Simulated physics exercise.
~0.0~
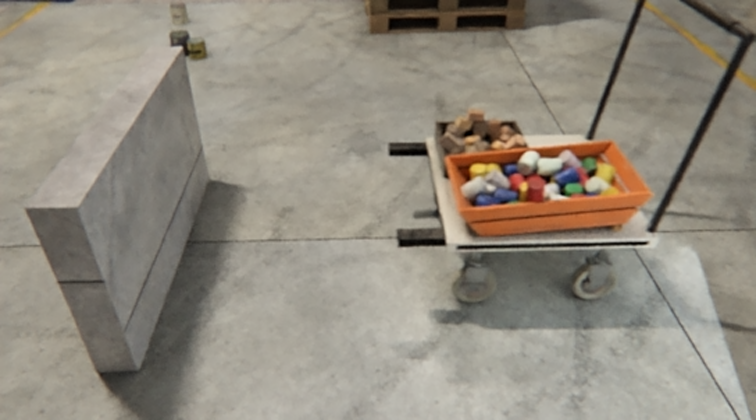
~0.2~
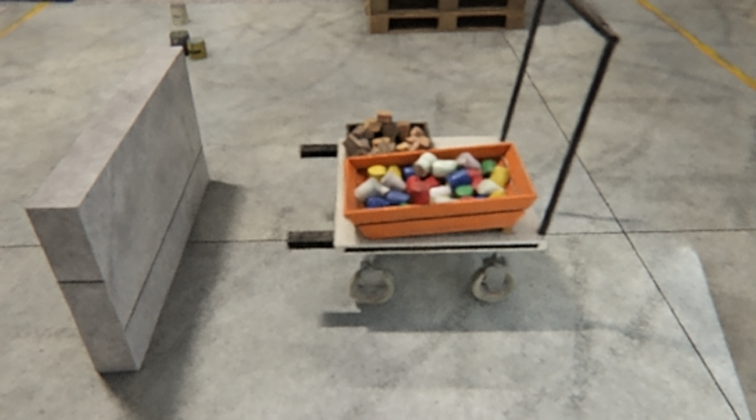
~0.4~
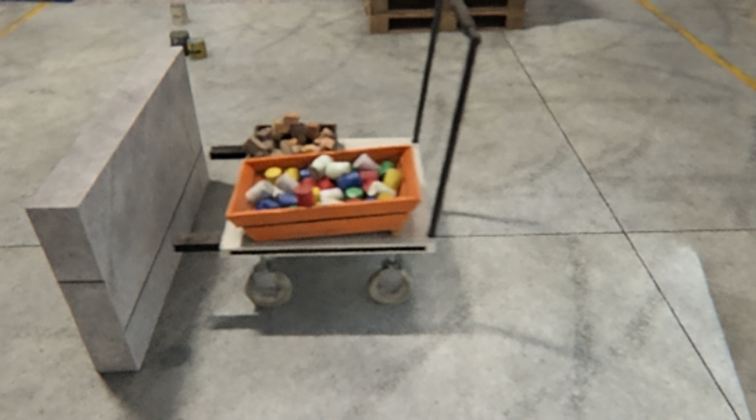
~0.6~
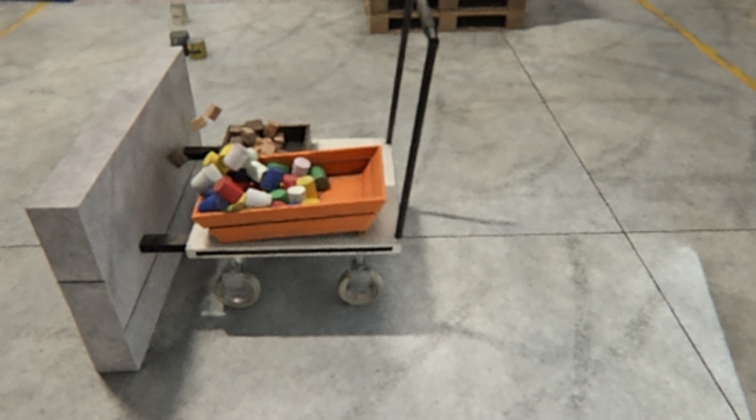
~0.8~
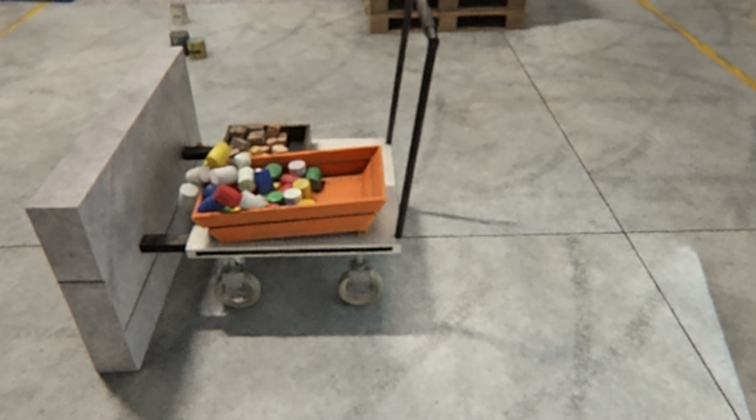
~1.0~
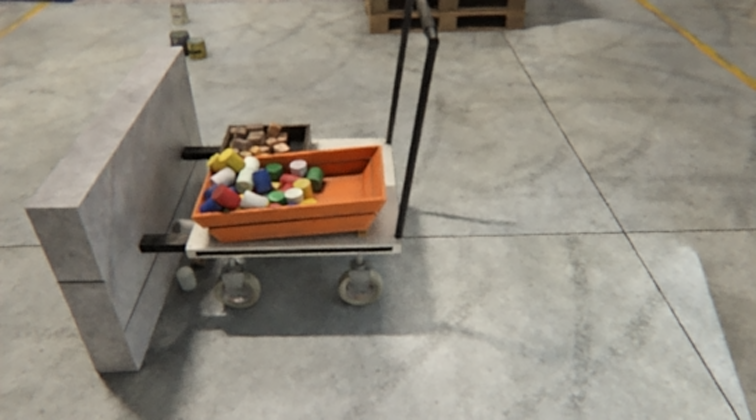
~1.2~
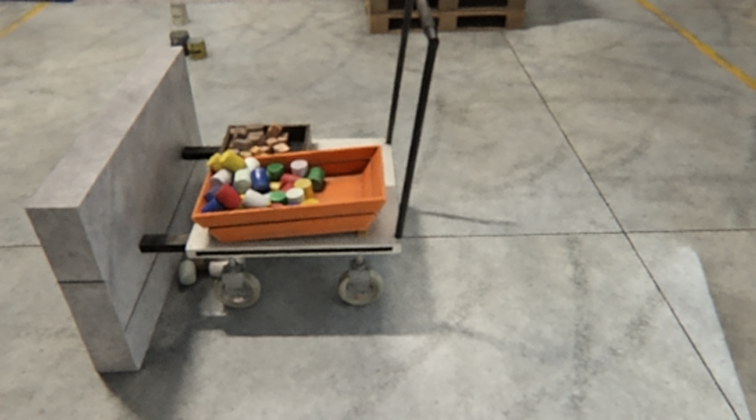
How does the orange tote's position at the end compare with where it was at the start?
It starts on the right side of the view, far from the grey wall, and ends well to the left, close beside the wall on the stopped trolley.
At first, a trolley carrying an orange tote of colourful jars and a dark tote of brown pieces stands well to the right of a grey wall. It rolls left across the concrete floor, its load staying settled, until its black buffers meet the wall and it stops short. The jars surge toward the left end of the orange tote, and some brown pieces fly out of the dark one. A few items drop between the trolley and the wall. In the end the trolley stands still, most jars heaped at the left of their tote and a couple lying on the floor.
